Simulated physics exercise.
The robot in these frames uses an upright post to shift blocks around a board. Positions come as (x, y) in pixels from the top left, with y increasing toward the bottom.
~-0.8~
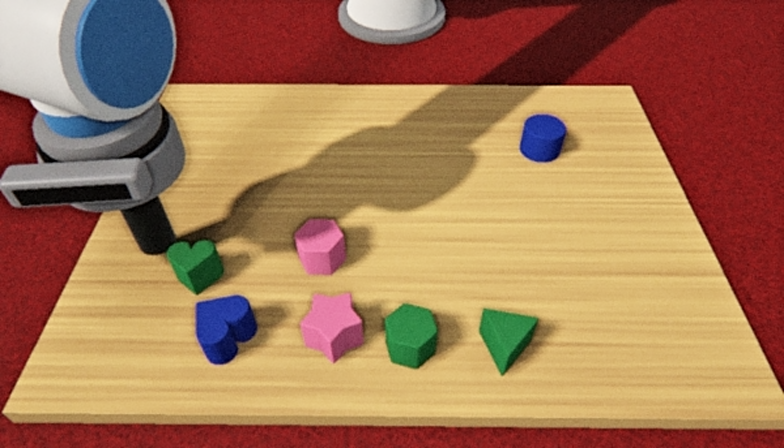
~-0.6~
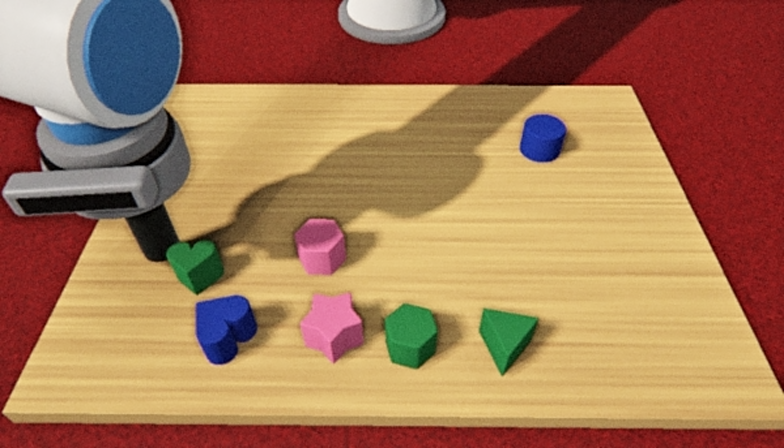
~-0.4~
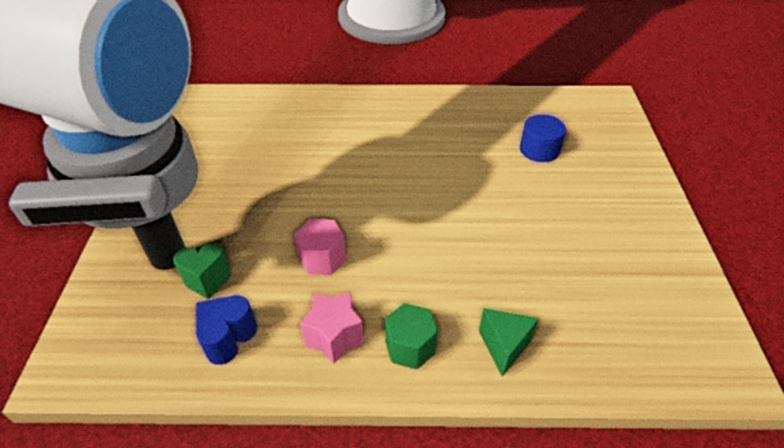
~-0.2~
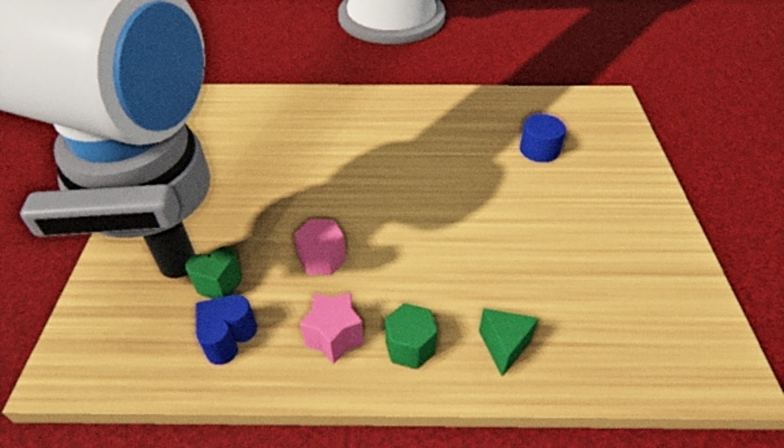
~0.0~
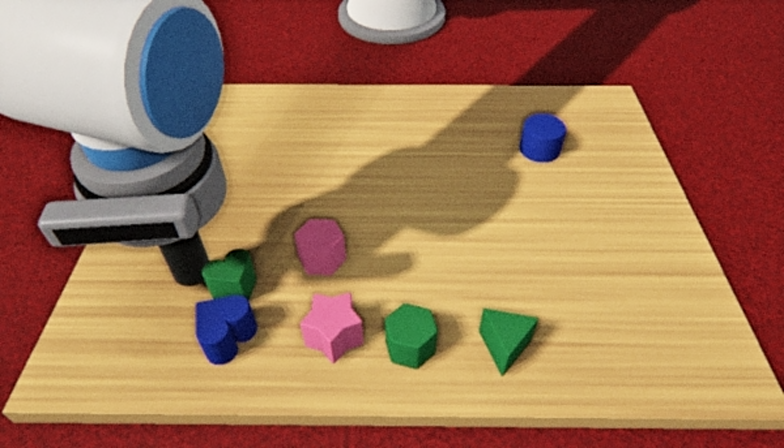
The clip opens on a wooden board holding blue, green and pink blocks, with a robot arm's dark post beside the green heart at left. The post moves slightly down and right, nudging the green heart a short way rightward, just above the blue heart, while the other blocks stay still.
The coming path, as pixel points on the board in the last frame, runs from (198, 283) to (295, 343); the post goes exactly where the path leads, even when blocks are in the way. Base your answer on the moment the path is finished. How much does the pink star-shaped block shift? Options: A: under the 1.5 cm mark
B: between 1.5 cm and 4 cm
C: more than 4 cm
A: Under the 1.5 cm mark.
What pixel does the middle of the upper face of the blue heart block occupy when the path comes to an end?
Close to (229, 334).
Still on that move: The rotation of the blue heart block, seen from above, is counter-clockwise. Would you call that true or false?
That claim is false.
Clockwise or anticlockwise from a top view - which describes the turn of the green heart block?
Looking down, my answer is that the green heart block rotates anticlockwise.
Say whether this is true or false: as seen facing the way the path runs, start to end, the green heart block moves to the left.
My answer: True.
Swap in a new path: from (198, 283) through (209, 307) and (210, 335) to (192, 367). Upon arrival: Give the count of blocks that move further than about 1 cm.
Blocks moved: Two.
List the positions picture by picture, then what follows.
In the first picture, tip of the post (158, 242), middles of tops, blue heart block (219, 315), green heart block (190, 253), pink hexagon (319, 234), pink star-shaped block (331, 314).
In the second picture, post (162, 249), nothing pushed.
In the third picture, post (169, 257), green heart block (198, 257).
In the fourth picture, post (179, 264), green heart block (211, 262).
In the fifth picture, post (193, 272), blue heart block (219, 315), green heart block (228, 265), pink hexagon (319, 234), pink star-shaped block (331, 314).
What follows on the original path. One third of the way, post (225, 291); green heart block (260, 268), turned 55° anticlockwise.
Two thirds of the way, post (260, 312); blue heart block (228, 334), turned 50° clockwise; green heart block (277, 272), turned 110° anticlockwise.
At the end, post (293, 333); blue heart block (229, 334), turned 55° clockwise; green heart block (278, 272), turned 115° anticlockwise; pink hexagon unmoved; pink star-shaped block (338, 314).
